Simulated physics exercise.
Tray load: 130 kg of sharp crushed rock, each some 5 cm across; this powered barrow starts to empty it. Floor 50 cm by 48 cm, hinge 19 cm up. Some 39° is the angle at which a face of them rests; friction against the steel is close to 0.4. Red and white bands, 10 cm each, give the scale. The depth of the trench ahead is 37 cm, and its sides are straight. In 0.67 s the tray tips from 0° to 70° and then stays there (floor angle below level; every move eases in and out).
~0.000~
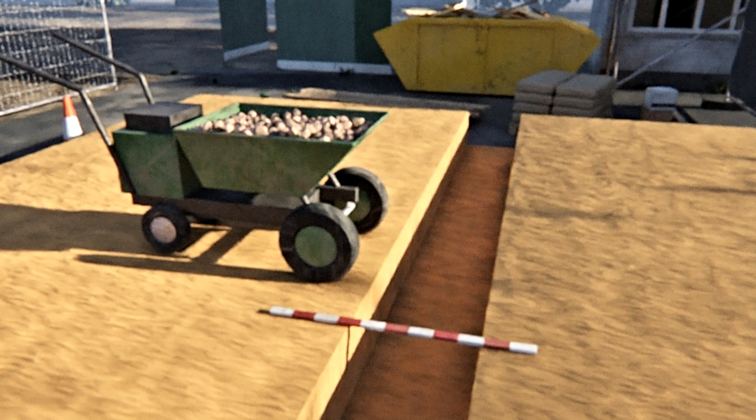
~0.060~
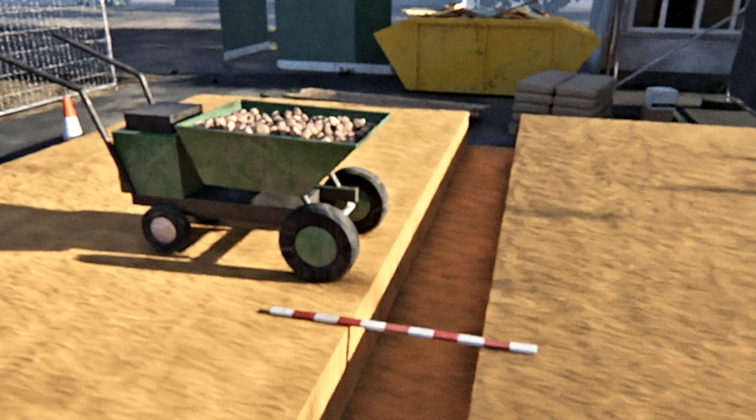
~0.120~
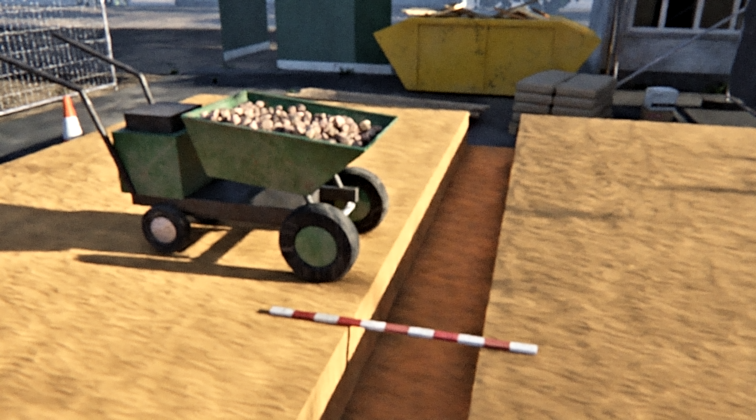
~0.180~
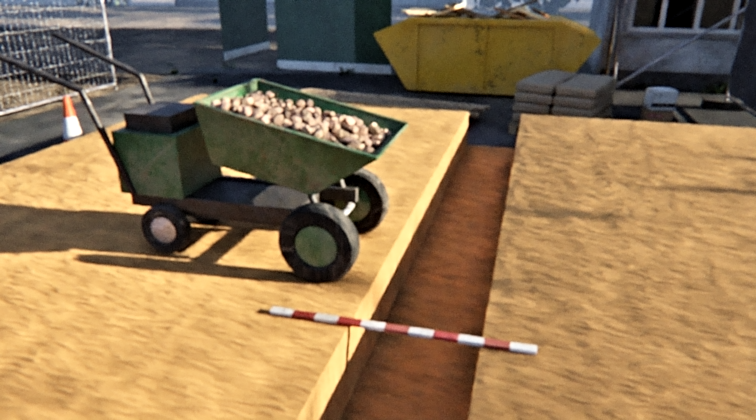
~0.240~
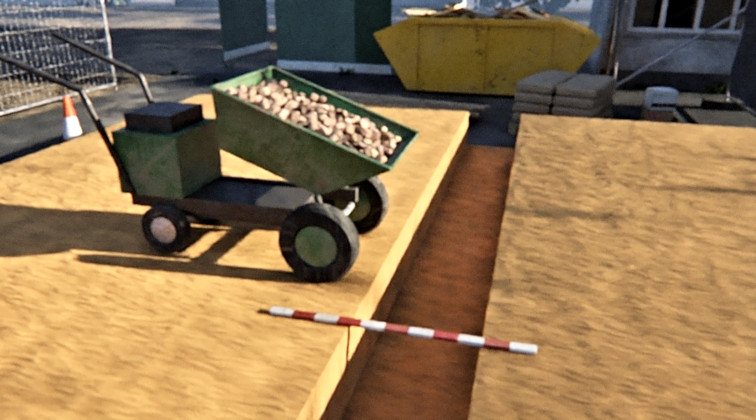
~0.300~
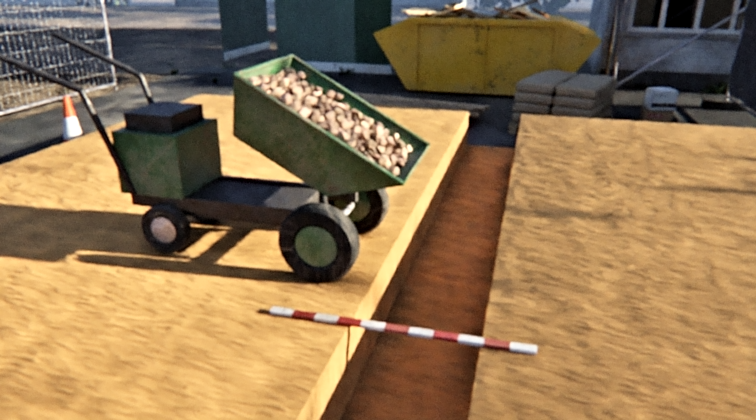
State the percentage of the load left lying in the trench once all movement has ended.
The share left there is about 68 per cent.
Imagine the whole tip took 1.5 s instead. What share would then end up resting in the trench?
Then roughly 90 percent.
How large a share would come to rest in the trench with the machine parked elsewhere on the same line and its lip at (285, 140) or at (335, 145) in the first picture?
I'd say some 100 per cent and some 85 per cent.
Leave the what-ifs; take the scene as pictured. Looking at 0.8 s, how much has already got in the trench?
Some 25 per cent of the load by that point.
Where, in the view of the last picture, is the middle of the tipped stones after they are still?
The resting stones are centred at roughly (475, 317).
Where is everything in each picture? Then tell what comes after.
In the first frame, the tray is at 0°, its lip at (353, 145); the top of the load is at (317, 124).
In the second frame, the tray is at 2°, its lip at (356, 146); the top of the load is at (290, 121); the stones move at 0.4 m/s on average.
The third frame shows lip at (365, 151), floor tilted 6°, highest stones at (253, 111); the stones move at 0.7 m/s on average.
In the fourth frame, the tray is at 12°, its lip at (377, 159); the top of the load is at (253, 99); the stones move at 1.1 m/s on average.
The fifth frame shows lip at (390, 170), floor tilted 21°, highest stones at (266, 87); the stones move at 1.2 m/s on average.
In the sixth frame, the tray is at 30°, its lip at (403, 184); the top of the load is at (283, 77); the stones move at 1.4 m/s on average.
After 0.5 s the floor is at 59°; 100 % in the tray; the foremost stones are at (433, 203).
After 0.8 s the floor is at 70°; 72 % in the tray, 25 % in the trench, 3 % past the trench; the foremost stones are at (506, 285).
After 1.1 s the floor is at 70°; 19 % in the tray, 49 % in the trench, 32 % past the trench; the foremost stones are at (665, 292).
After 3.1 s the floor is at 70°; 0 % in the tray, 68 % in the trench, 32 % past the trench; the foremost stones are past the picture's edge.
